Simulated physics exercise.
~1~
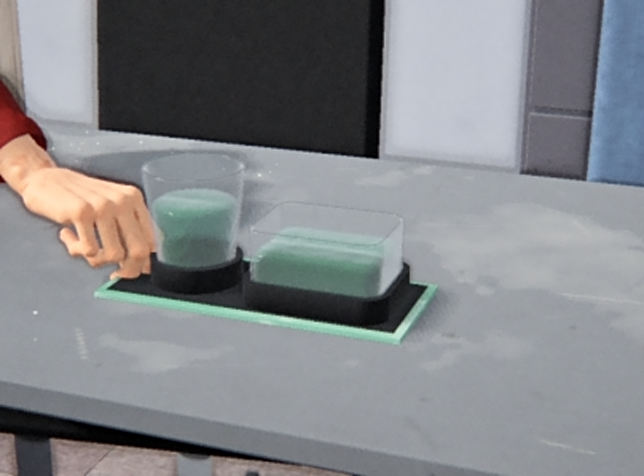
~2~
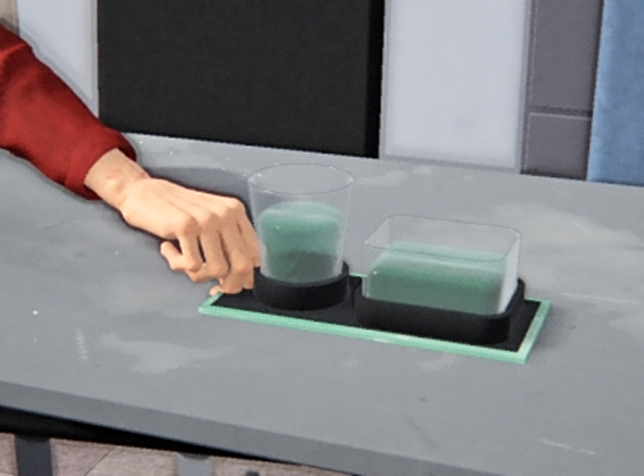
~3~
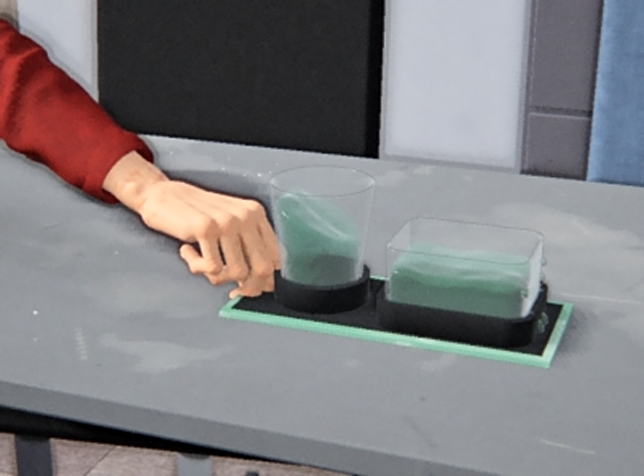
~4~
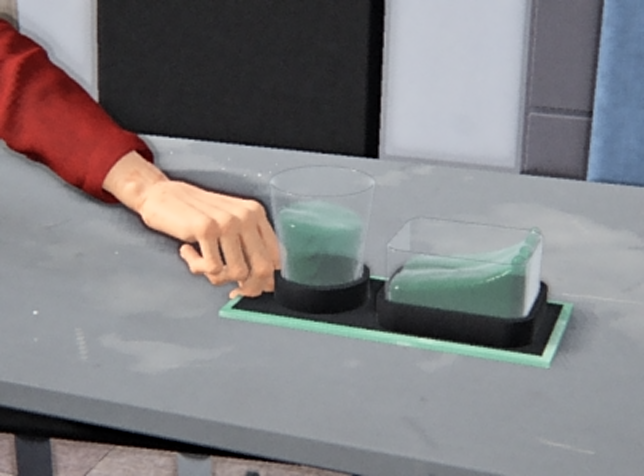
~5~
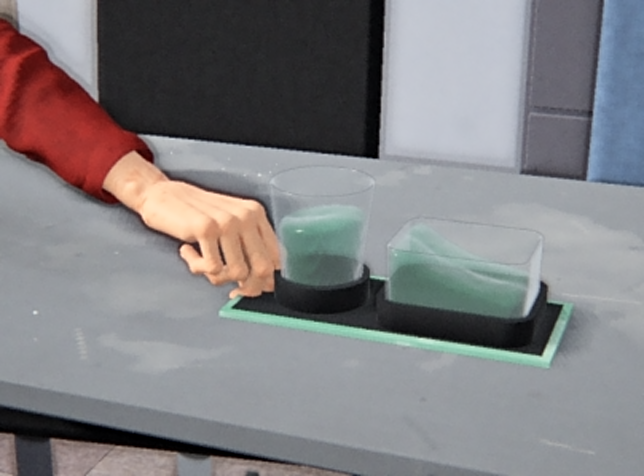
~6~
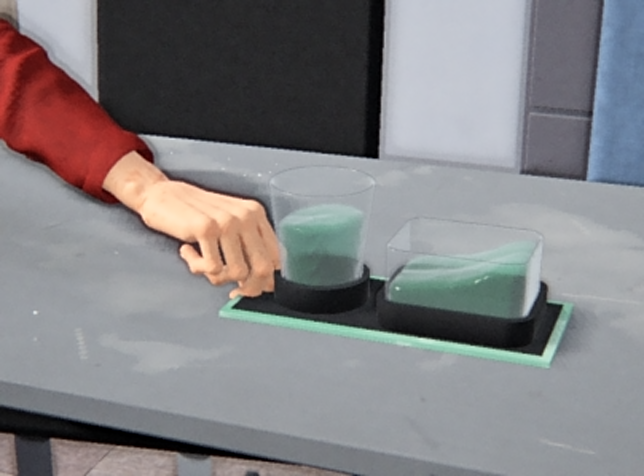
A hand in a red sleeve slid a tray holding a glass and an oblong tub of greenish water a short way right along a grey table, then stopped, and the water sloshed up the sides, still rocking at the end with none seen spilling.
